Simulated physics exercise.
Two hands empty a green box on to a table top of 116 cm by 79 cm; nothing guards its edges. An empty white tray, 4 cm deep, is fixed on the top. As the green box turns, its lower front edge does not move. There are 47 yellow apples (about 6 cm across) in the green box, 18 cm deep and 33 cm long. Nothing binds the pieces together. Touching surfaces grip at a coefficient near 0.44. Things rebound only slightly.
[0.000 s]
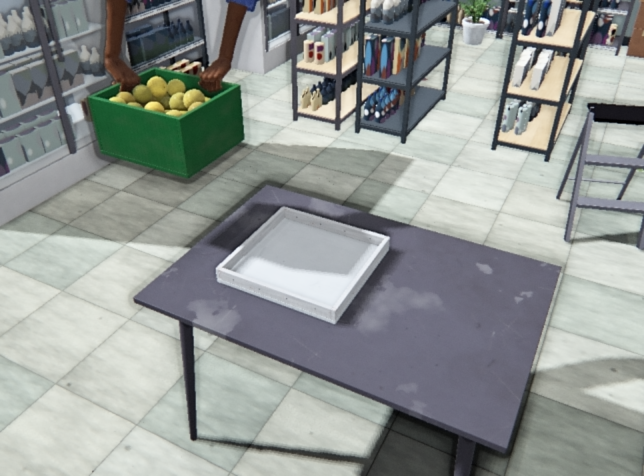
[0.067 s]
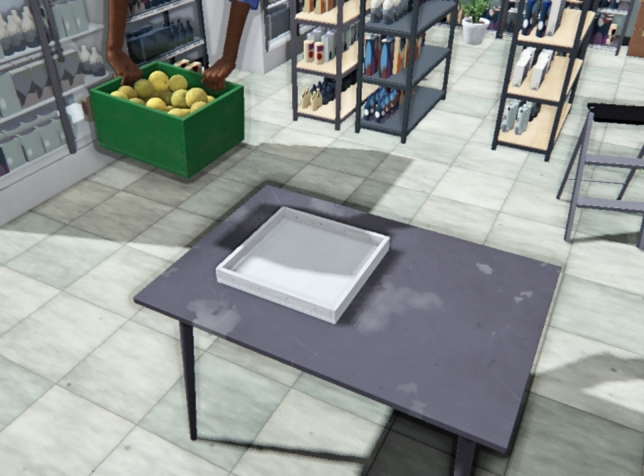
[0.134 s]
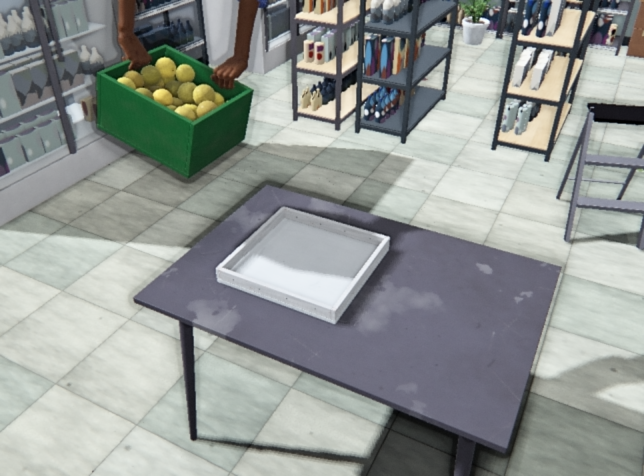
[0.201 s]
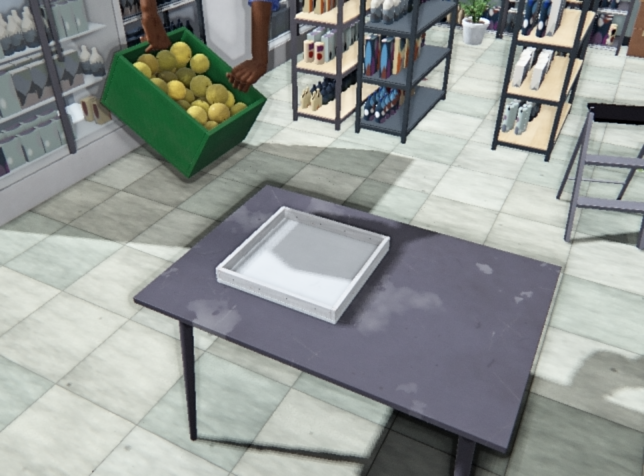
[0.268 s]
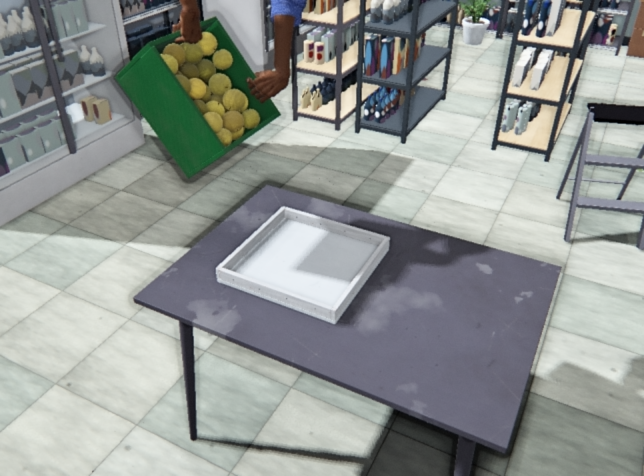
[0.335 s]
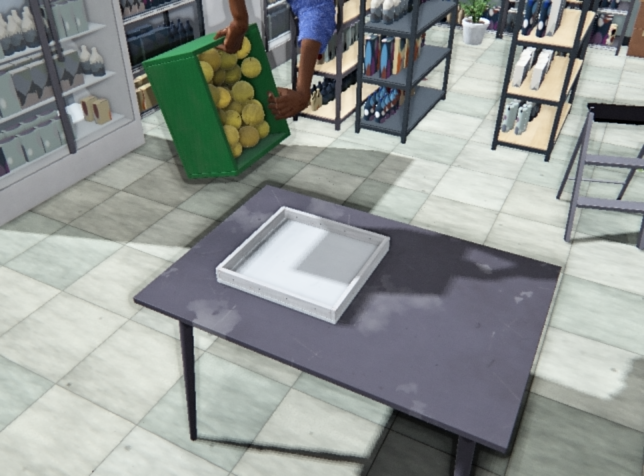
A green box of yellow fruit, gripped by two hands, tilted slowly at first and then steeply to the right until it was nearly on its side, beyond a dark table holding an empty white tray.
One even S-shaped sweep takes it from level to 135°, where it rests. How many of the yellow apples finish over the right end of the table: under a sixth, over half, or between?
Over the table's right end you will find between one sixth and half of them.
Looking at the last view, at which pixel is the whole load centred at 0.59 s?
Somewhere around (306, 199) in pixels.
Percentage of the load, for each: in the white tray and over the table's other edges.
Close to 60 and 5 percent respectively.
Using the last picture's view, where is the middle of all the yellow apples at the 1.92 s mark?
(354, 265).
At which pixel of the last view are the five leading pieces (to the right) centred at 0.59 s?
Roughly at (367, 220).
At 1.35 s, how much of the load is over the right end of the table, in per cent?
Close to 25 in a hundred.
After 0.59 s, tilt 133°; 11 still in the green box, 2 in the white tray, 1 on the table top outside the tray and 33 in the air.
After 0.91 s, tilt 135°; 27 in the white tray and 20 on the table top outside the tray.
After 1.35 s, tilt 135°; 28 in the white tray, 6 on the table top outside the tray, 11 over the right end of the table and 2 over the table's other edges.
Outcome (at 1.92 s), 28 in the white tray, 1 on the table top outside the tray, 16 over the right end of the table and 2 over the table's other edges. Asked share, 16 of 47, 34 per cent.
